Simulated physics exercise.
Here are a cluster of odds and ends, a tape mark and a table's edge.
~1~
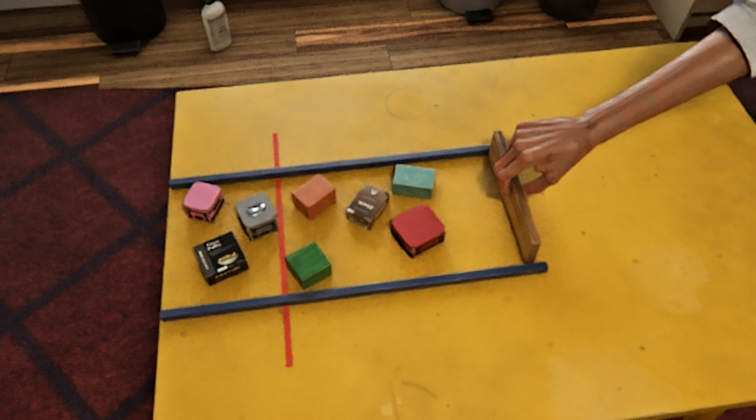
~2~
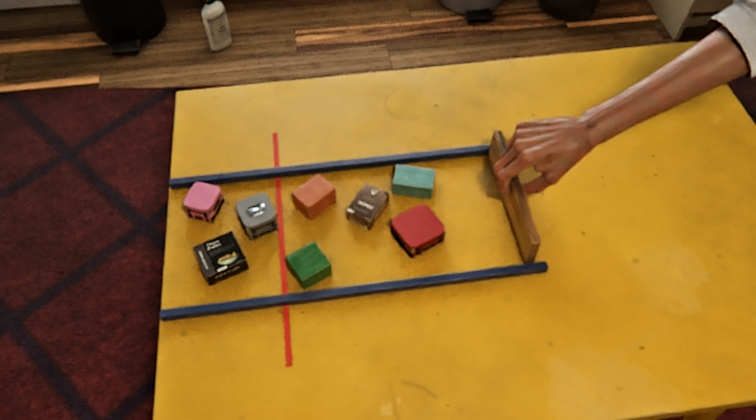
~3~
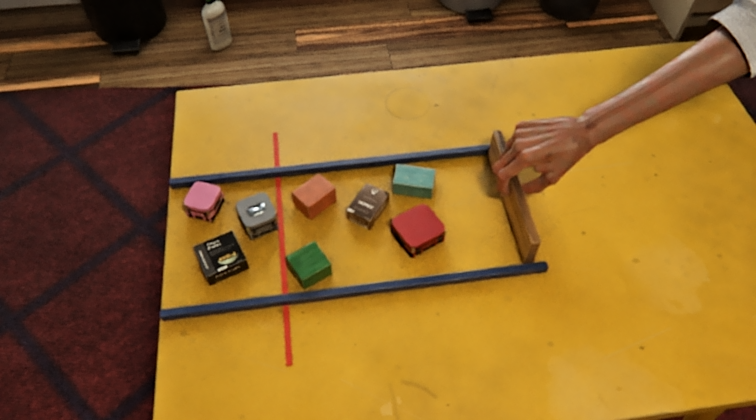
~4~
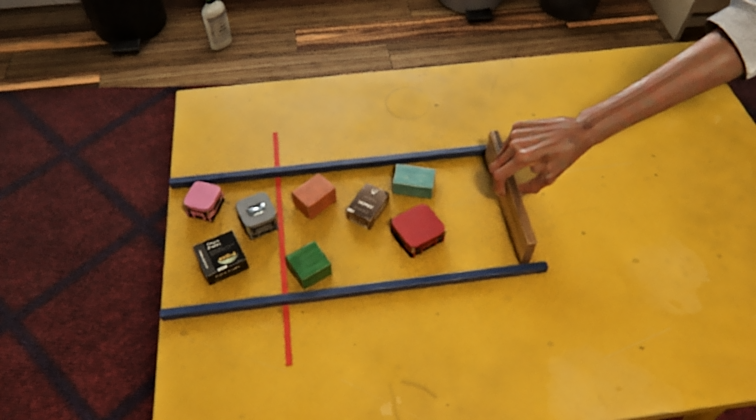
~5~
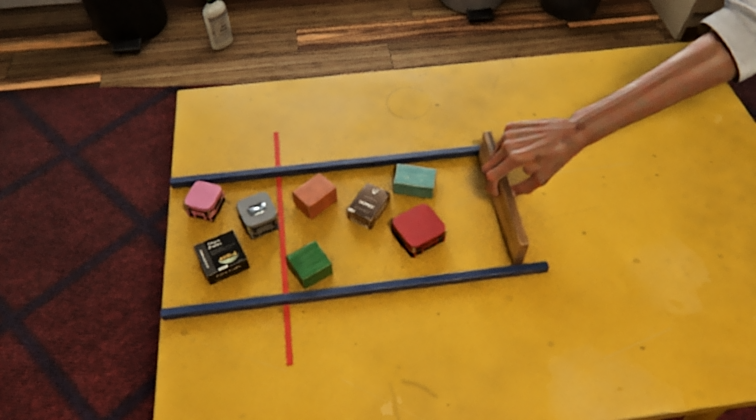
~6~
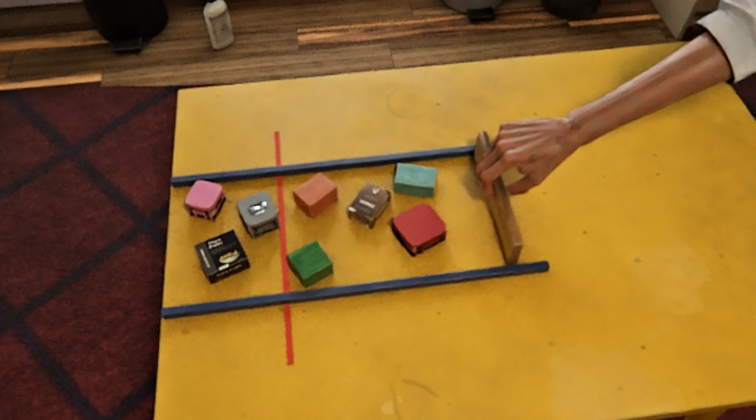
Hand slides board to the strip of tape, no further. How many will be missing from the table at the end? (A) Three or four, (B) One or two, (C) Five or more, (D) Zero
The answer is D.
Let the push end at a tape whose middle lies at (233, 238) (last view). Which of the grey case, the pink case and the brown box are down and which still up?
The grey case topples down; the pink case topples down; the brown box stays put.
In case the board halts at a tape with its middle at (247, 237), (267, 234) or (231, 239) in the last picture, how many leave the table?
Try 1: 2; try 2: 0; try 3: 2.
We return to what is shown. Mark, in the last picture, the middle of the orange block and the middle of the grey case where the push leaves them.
You'll see the orange block at (221, 193), with the grey case at (190, 220).
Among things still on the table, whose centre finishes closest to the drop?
That's the pink case.
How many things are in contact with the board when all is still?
3 in contact.
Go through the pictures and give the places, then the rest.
In the first picture, pink case (204, 203); black box (221, 258); grey case (258, 216); board (513, 195); tape (281, 234).
In the second picture, black box (221, 258); red case (418, 231).
In the third picture, grey case (258, 216); green block (309, 265).
In the fourth picture, pink case (204, 202); orange block (315, 196).
In the fifth picture, black box (222, 257); board (502, 196).
In the sixth picture, pink case (206, 201); black box (223, 256); grey case (259, 215); board (496, 196); tape (283, 232).
Soon after, none off yet; pink case at rest near (206, 201); black box at rest near (223, 256); grey case at rest near (259, 215).
Then, none off yet; pink case at rest near (206, 201); black box at rest near (223, 256); grey case moving near (253, 214).
At rest, the number that fall off is zero.
